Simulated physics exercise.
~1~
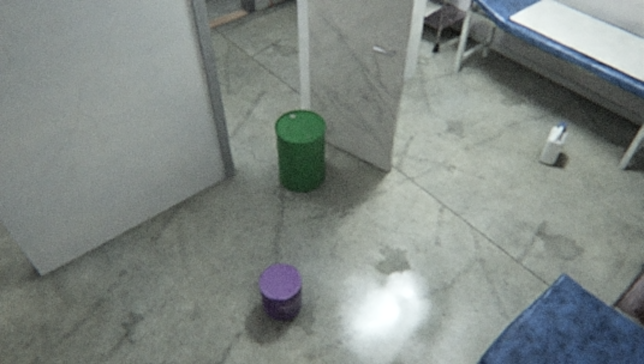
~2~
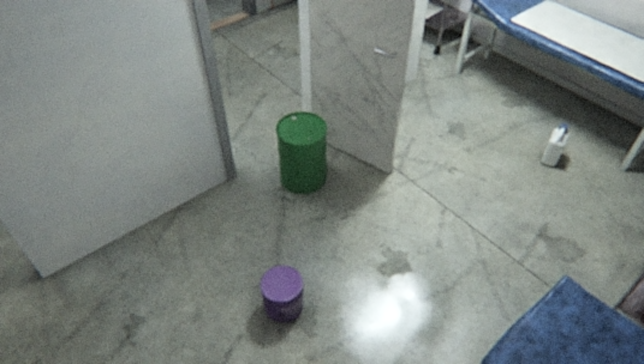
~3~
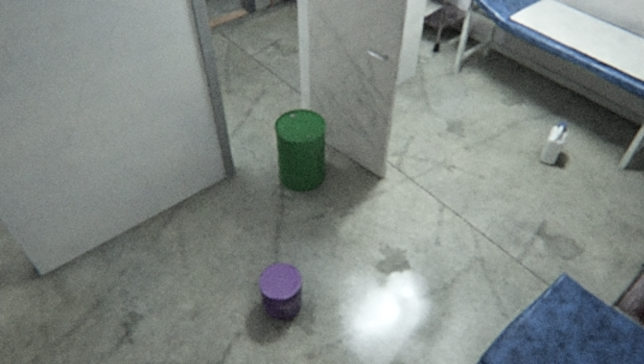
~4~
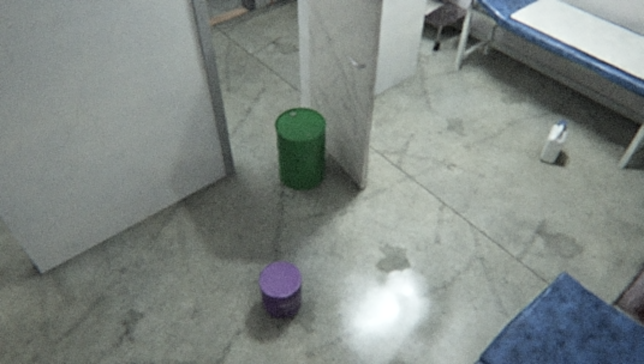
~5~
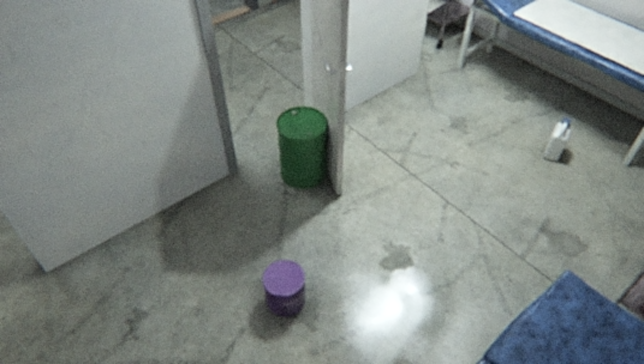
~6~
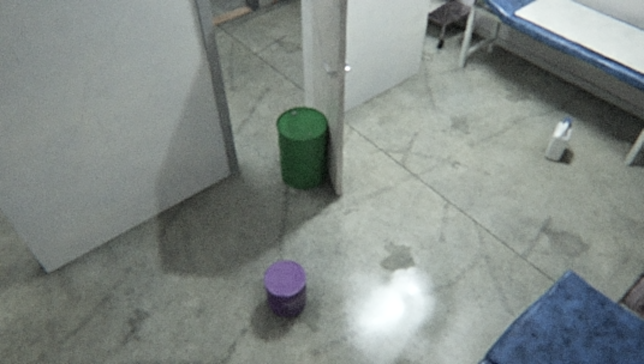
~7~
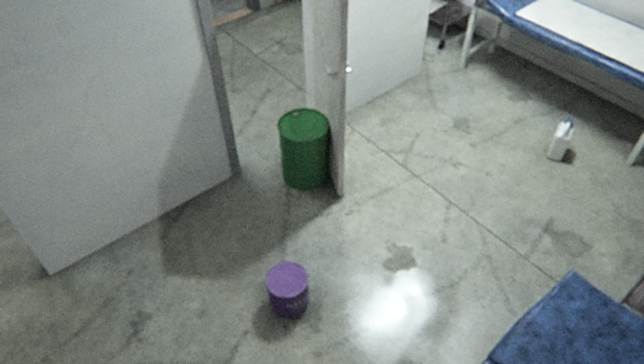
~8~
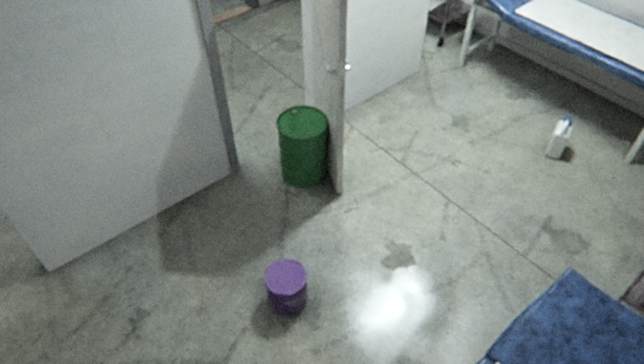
A pale door stands open over a scuffed grey floor, with a green drum just to its left, a purple pail nearer the viewer, and blue-topped furniture to the right. At first it barely moves as the view sways slightly. Then it swings slowly to the left, its broad face narrowing and its free edge coming toward the drum, with no hand in sight. Turned almost edge-on, the door comes up against the side of the drum and stops. It stays jammed there, still open, while the drum and the pail remain standing in their places.
